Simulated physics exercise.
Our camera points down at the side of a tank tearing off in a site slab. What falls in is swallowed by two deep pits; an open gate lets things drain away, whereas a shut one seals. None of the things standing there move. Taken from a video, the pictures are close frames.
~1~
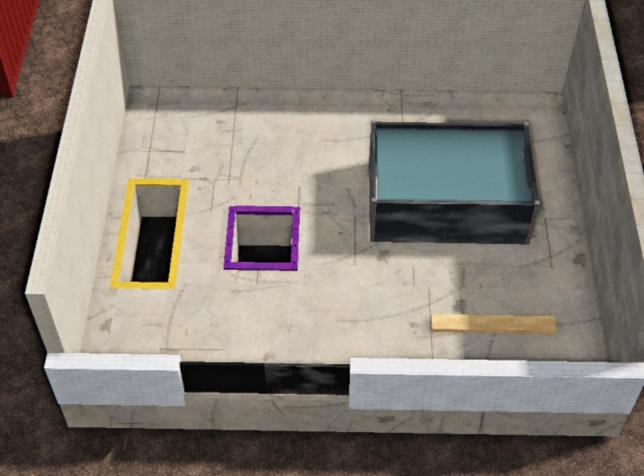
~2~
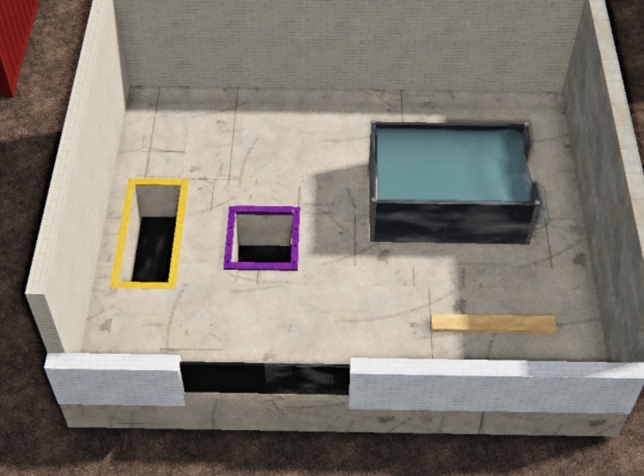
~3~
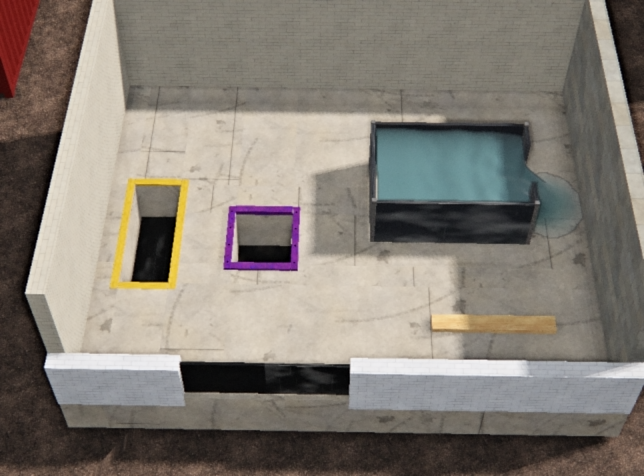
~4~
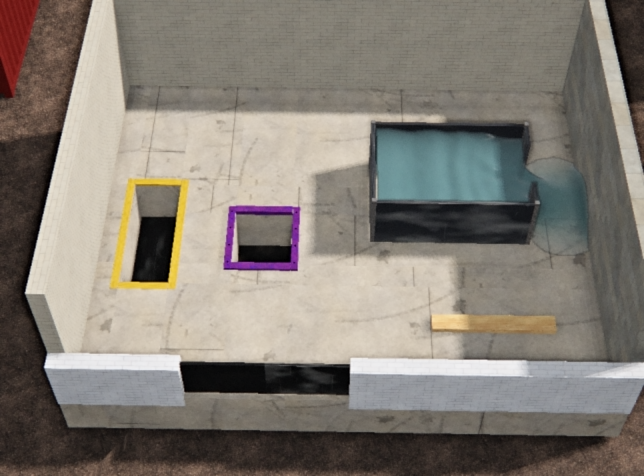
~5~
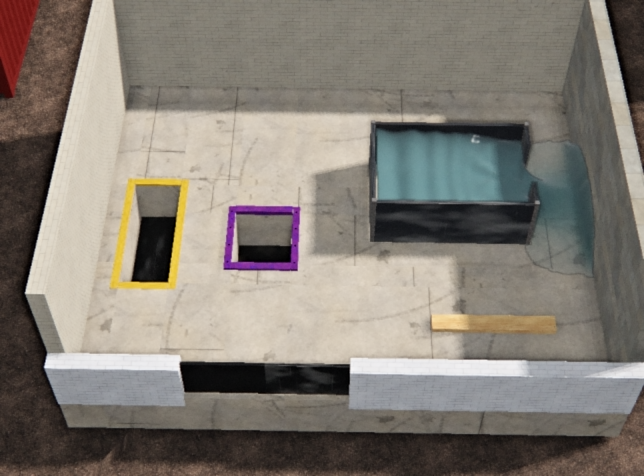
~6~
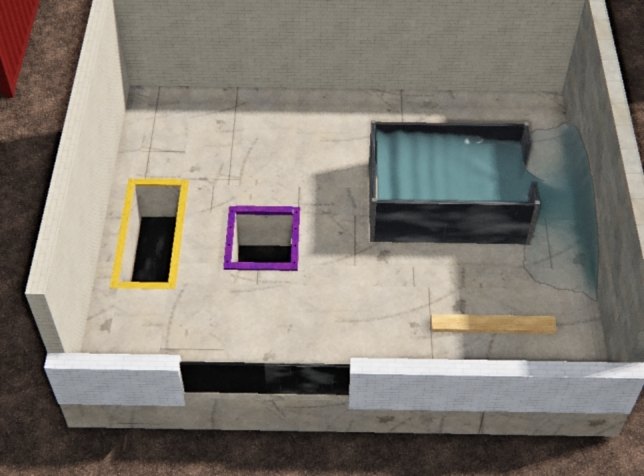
Water in an open tank pours out through a gap that opens in its right side, then spreads across the pale slab to the right-hand wall and along it toward the viewer, while the yellow-edged and purple-edged pits stay dry.
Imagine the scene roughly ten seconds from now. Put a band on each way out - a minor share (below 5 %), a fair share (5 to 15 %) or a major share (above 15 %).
My prediction: Gate: Short of a twentieth; yellow pit: Upwards of fifteen per cent; purple pit: Short of a twentieth.
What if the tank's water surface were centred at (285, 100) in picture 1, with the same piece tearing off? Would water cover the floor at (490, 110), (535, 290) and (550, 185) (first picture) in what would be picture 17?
So, first one got wet, second one got wet, third one got wet.
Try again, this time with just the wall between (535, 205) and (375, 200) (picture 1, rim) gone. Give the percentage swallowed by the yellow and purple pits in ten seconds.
Yellow takes 30 in a hundred, purple takes 4 in a hundred.
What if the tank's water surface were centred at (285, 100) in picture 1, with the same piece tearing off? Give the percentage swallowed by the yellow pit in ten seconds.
I'd put the yellow pit at 8 per cent of the whole.
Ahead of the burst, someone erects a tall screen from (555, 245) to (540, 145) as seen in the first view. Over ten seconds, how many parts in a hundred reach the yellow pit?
Yellow: About 12 %.
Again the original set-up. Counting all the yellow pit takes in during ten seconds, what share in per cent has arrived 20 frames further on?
Around 0 %.
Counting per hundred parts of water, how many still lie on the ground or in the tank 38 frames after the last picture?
Estimate: Some 96 %.
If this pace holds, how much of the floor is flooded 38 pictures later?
That works out to some 95 in a hundred.
A moment on, water covers 15 % of the floor; the gate 0 %, the yellow pit 0 %, the purple pit 0 %.
Next, water covers 30 % of the floor; the gate 0 %, the yellow pit 0 %, the purple pit 0 %.
Then, water covers 60 % of the floor; the gate 0 %, the yellow pit 0 %, the purple pit 0 %.
Later, water covers 95 % of the floor; the gate 0 %, the yellow pit 4 %, the purple pit 1 %.
In the end, water covers 95 % of the floor; the gate 0 %, the yellow pit 23 %, the purple pit 1 %.
